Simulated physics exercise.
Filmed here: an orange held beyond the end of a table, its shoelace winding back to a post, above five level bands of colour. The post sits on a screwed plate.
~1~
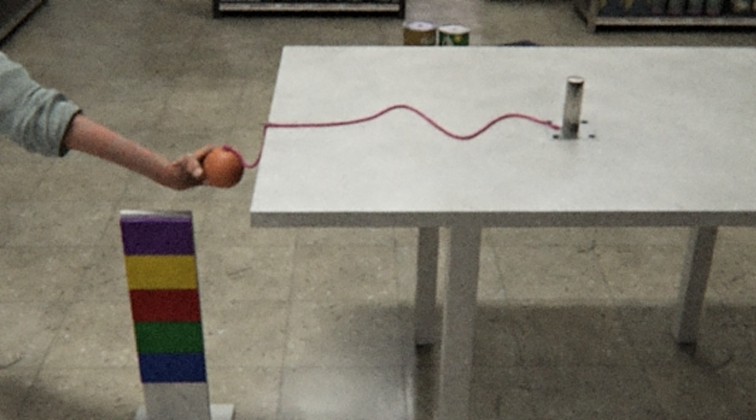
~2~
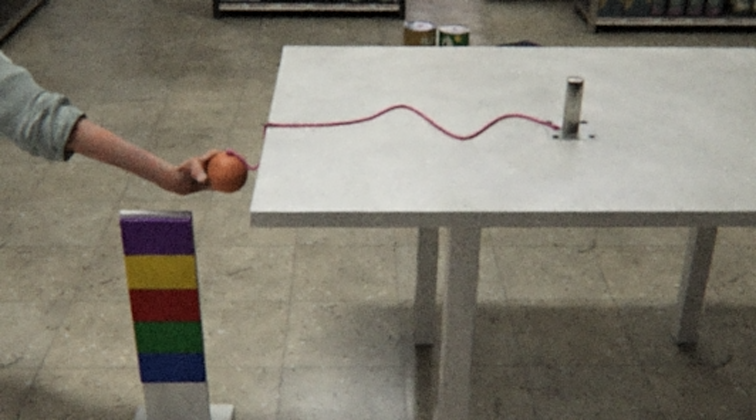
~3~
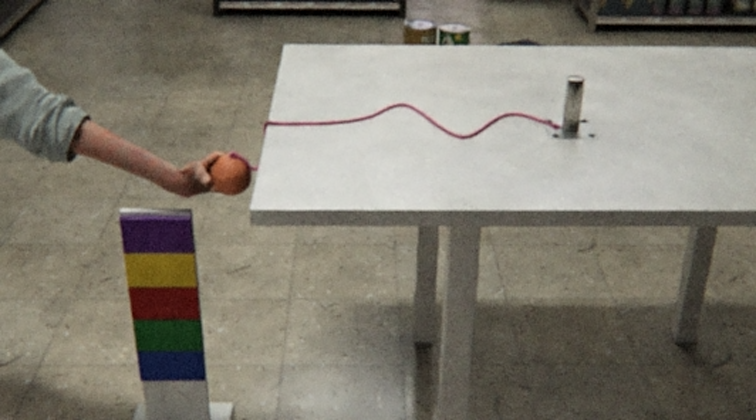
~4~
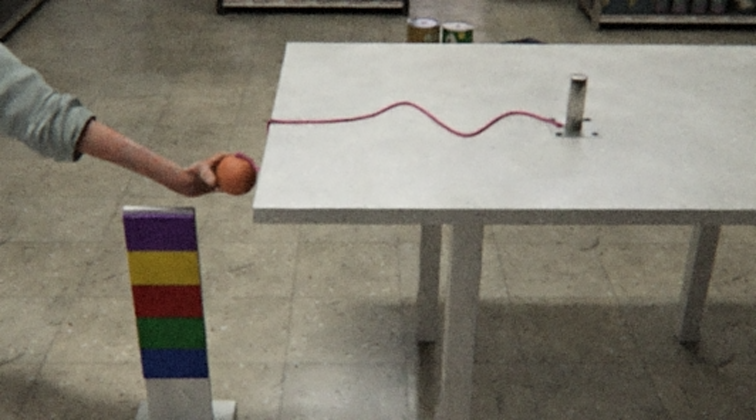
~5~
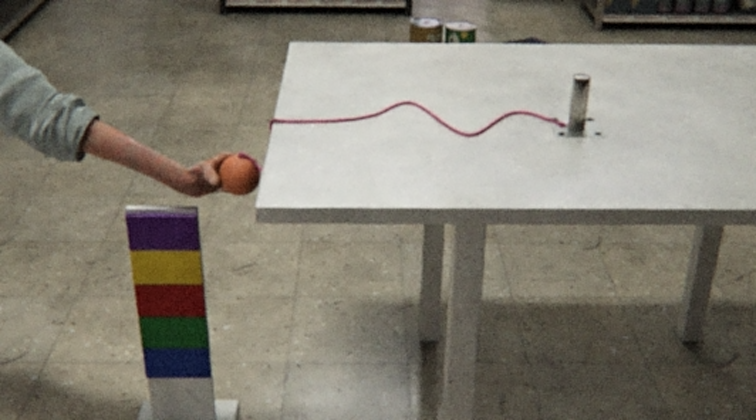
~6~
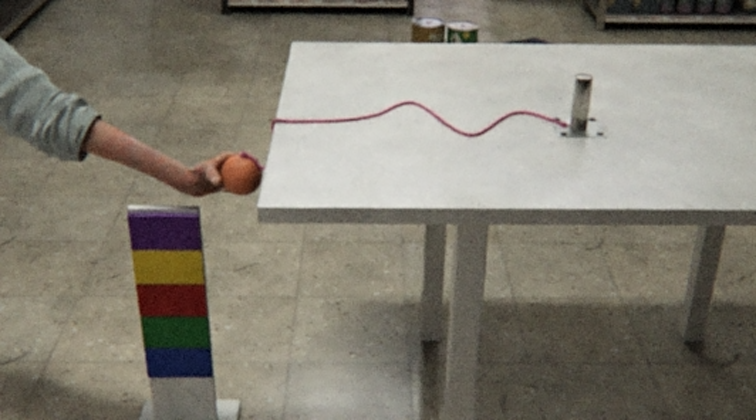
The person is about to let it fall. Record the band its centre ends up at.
Centre ends at red.
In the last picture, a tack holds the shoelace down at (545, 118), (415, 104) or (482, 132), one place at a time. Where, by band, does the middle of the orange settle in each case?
First try red, second try purple, third try yellow.
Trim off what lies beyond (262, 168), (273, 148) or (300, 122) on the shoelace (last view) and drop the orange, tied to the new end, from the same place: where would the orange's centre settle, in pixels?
The pixels are (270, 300), (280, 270) and (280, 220), in the order of the tries.
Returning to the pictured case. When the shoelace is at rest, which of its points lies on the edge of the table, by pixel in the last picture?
That spot lies near (380, 114).
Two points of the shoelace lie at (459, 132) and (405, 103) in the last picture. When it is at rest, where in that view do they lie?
First near (411, 123), second near (316, 121).
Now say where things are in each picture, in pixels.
The first frame shows orange (224, 168); purple (157, 238); yellow (161, 273); red (164, 306); green (168, 338); blue (172, 369).
The second frame shows orange (228, 173); shoelace through (521, 116) (469, 138) (420, 114) (361, 120) (276, 126).
The third frame shows orange (231, 175).
The fourth frame shows orange (237, 175); shoelace through (525, 113) (472, 135) (423, 111) (365, 117) (279, 122).
The fifth frame shows orange (240, 175).
The sixth frame shows orange (241, 175); shoelace through (530, 113) (477, 135) (428, 111) (369, 117) (284, 122).
A little later, orange near (260, 289); level with red.
Next, orange near (314, 297); level with red.
Later still, orange near (274, 303); level with red.
When it is over, orange near (275, 308); level with red. Its middle rests at the red band.
